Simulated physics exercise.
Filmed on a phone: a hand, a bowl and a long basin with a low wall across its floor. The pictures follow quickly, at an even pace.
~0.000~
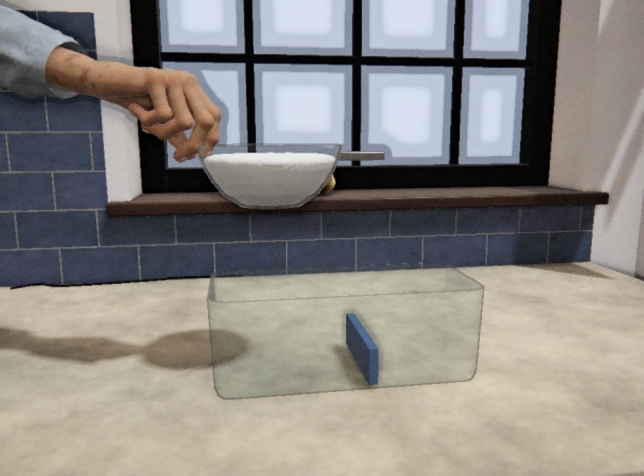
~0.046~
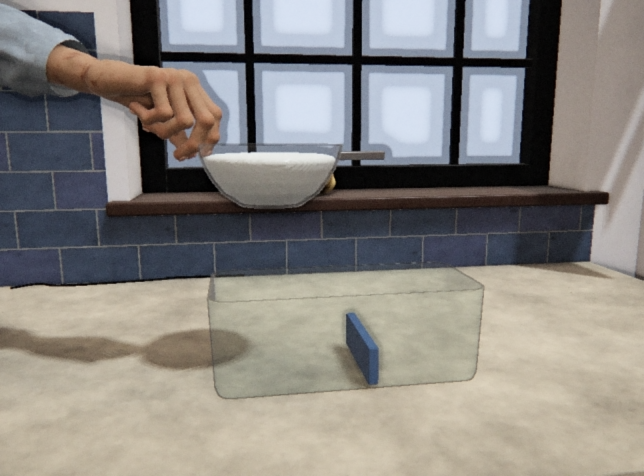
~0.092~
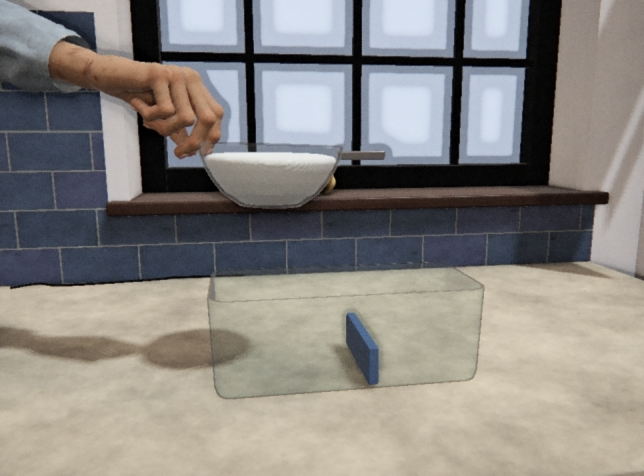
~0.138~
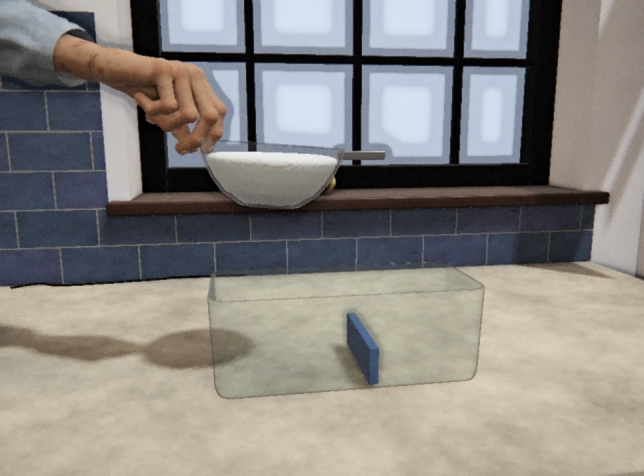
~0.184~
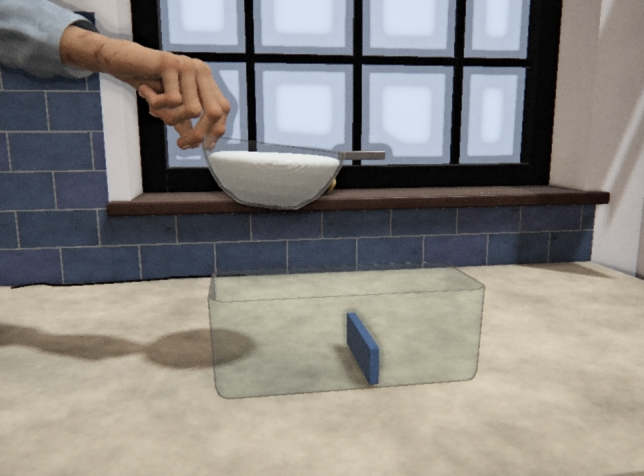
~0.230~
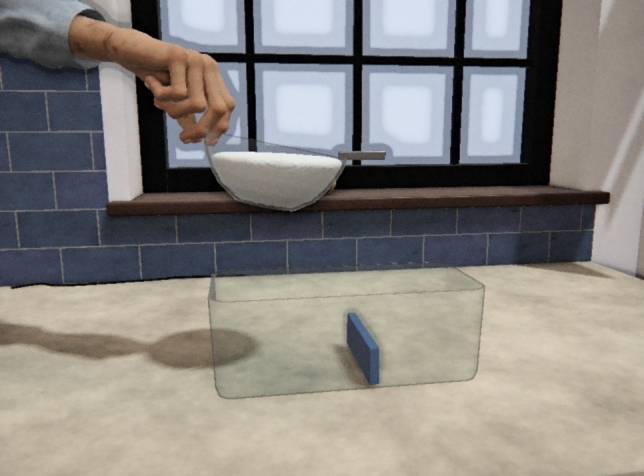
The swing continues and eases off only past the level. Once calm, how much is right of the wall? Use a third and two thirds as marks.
The share right of the wall is over two thirds.
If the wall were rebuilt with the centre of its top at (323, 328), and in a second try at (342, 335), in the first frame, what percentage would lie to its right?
Near 95 % and 85 %.
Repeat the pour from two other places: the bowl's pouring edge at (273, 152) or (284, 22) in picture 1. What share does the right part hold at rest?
First some 5, then 50 per cent.
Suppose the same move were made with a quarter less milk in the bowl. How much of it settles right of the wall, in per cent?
About 70 per cent.
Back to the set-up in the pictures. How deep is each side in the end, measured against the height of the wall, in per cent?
Some 10 per cent left and 70 right.
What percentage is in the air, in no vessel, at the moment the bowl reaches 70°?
It comes to 35 per cent or so.
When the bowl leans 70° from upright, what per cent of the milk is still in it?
Near 30 %.
A moment on, the bowl is tipped part way and 31 per cent is still to pour, 1 is left of the wall and 31 right of it.
Next, the bowl is tipped right over and 0 per cent is still to pour, 22 is left of the wall and 76 right of it.
Then the bowl is tipped right over and 0 per cent is still to pour, 23 is left of the wall and 77 right of it.
Later the bowl is tipped right over and 0 per cent is still to pour, 23 is left of the wall and 77 right of it.
In the end 23 per cent lies left of the wall, 76 right of it and 1 outside.
